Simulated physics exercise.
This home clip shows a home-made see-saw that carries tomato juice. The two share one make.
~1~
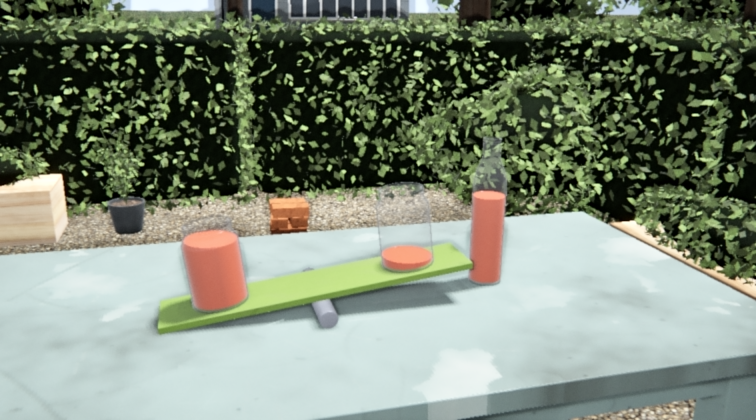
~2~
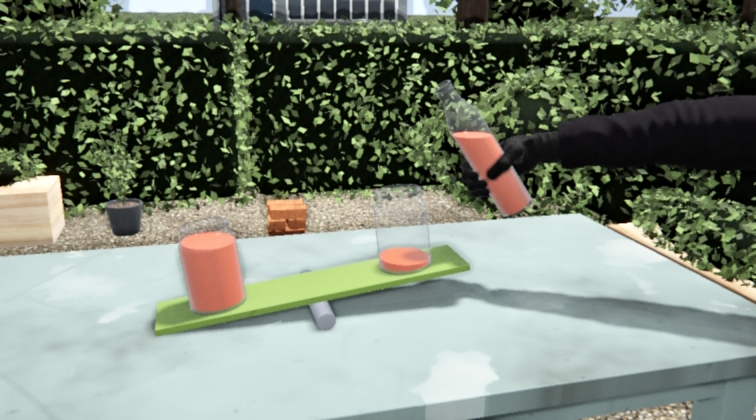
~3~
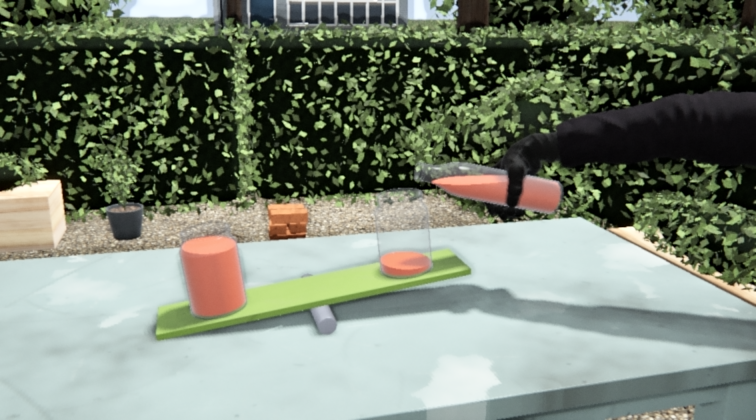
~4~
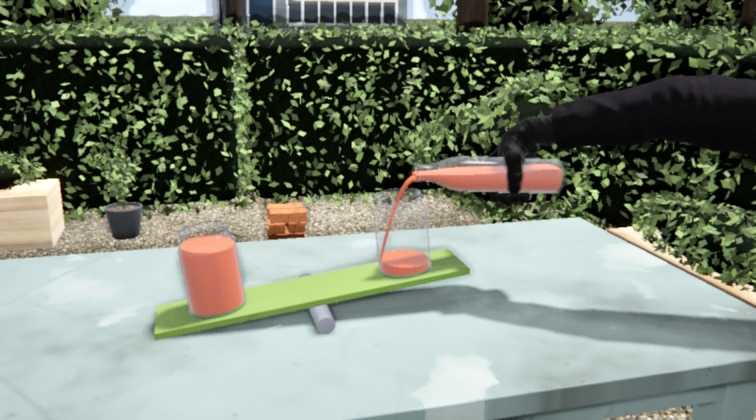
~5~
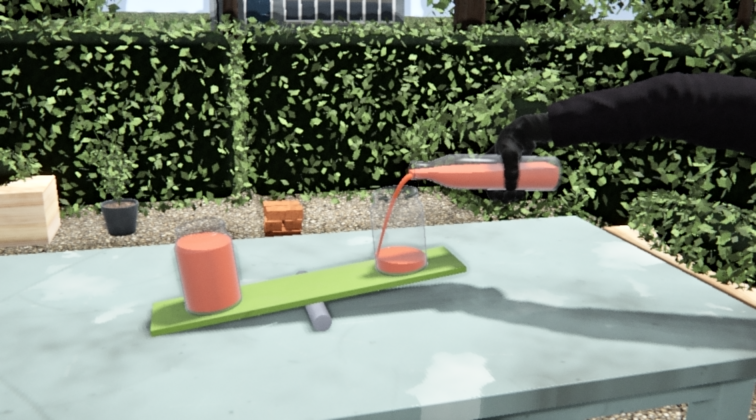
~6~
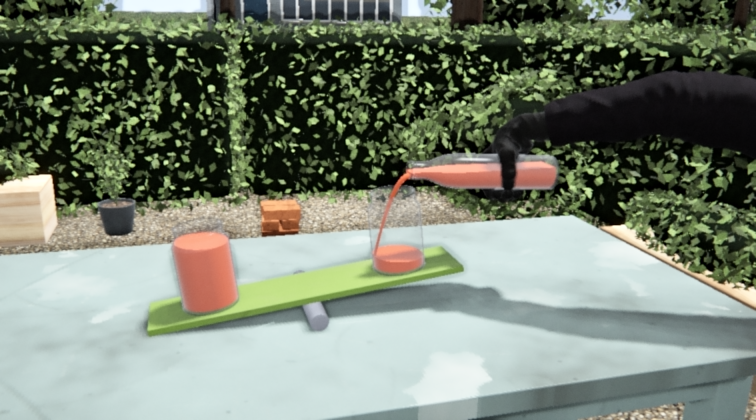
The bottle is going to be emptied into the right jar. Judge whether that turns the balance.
It does not.
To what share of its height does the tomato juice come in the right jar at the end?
About 60%.
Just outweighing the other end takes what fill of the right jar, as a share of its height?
It turns at close to 75 in a hundred.
Shortly, the right jar is about a third full; the board leans as before.
Then, the right jar is about half full; the board leans as before.
At the finish, the right jar is about two thirds full; the board leans as before.
